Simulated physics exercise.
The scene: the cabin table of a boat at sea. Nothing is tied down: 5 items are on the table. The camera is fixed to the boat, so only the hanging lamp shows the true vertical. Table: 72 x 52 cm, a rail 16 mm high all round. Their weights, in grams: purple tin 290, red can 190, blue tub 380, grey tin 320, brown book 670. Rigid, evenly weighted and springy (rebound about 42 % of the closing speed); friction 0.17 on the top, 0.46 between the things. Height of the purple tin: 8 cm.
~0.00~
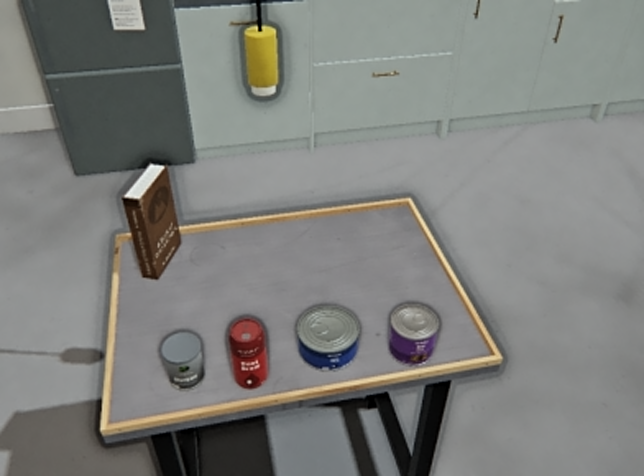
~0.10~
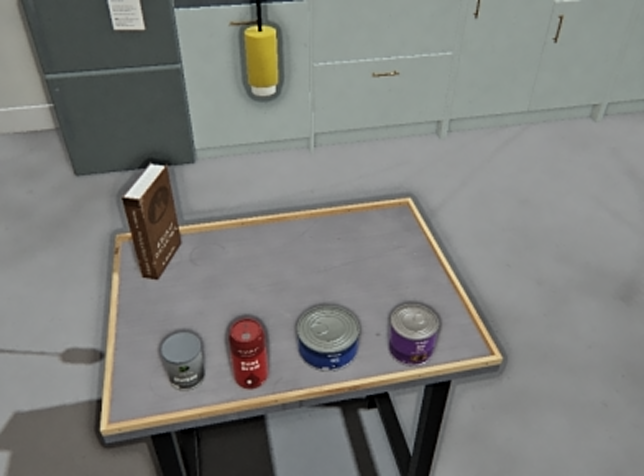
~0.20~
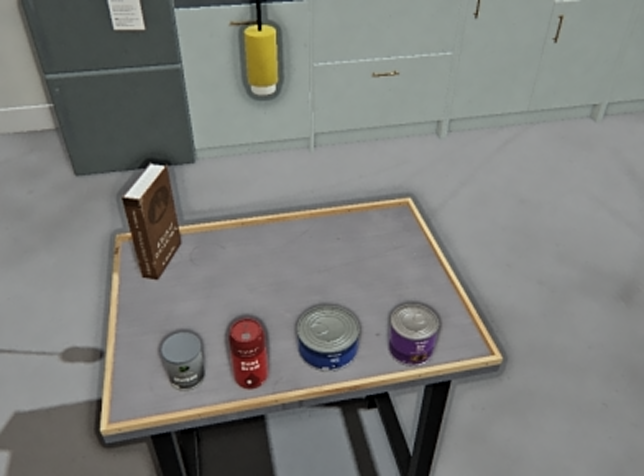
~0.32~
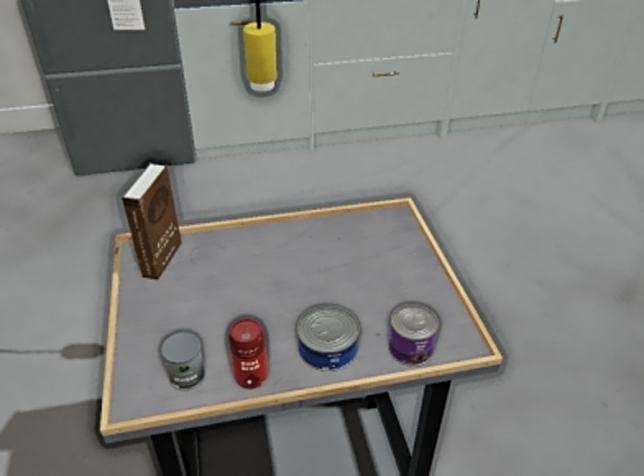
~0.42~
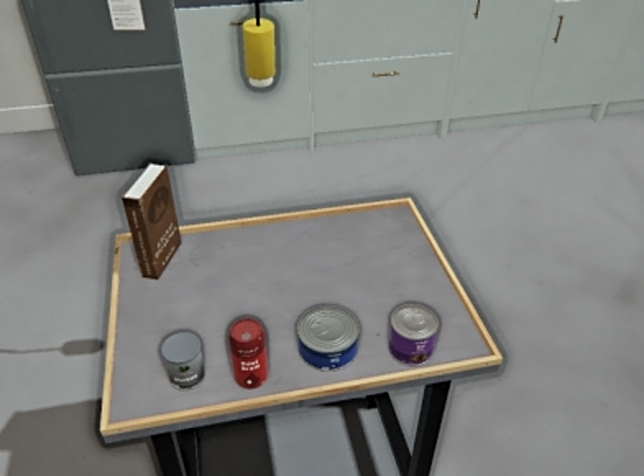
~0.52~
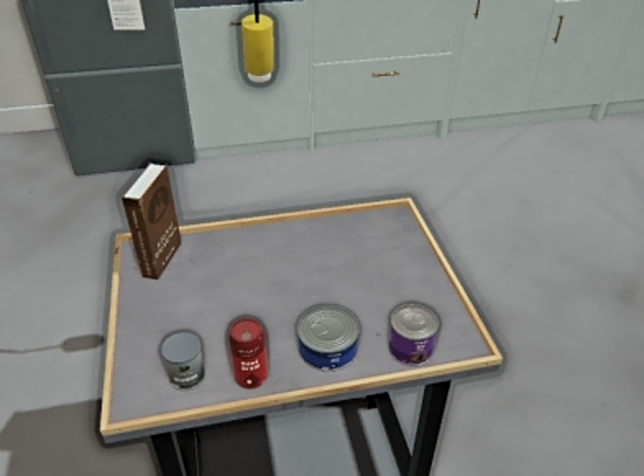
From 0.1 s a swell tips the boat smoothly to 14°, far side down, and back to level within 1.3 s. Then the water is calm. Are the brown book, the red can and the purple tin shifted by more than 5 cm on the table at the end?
The brown book holds its spot; the red can gets shifted; the purple tin gets shifted.
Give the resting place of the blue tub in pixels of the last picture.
At about (317, 299).
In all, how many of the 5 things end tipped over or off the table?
0 of them.
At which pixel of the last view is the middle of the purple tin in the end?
Around (395, 297).
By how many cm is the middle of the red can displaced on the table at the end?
About 10 cm.
After 0.92 s, heel 12°, far side down; purple tin slid 4 cm near (406, 319); red can slid 4 cm near (246, 339); brown book slid 2 cm near (153, 217).
After 1.12 s, heel 5°, far side down; purple tin slid 9 cm near (398, 303); red can slid 8 cm near (244, 322); brown book slid 2 cm near (153, 217).
At rest (1.9 s), not toppled but over 5 cm from the start, purple tin, red can, blue tub and grey tin; brown book in place, give or take 5 cm. Seen from the same camera at the end, brown book near (153, 217), red can near (243, 316).
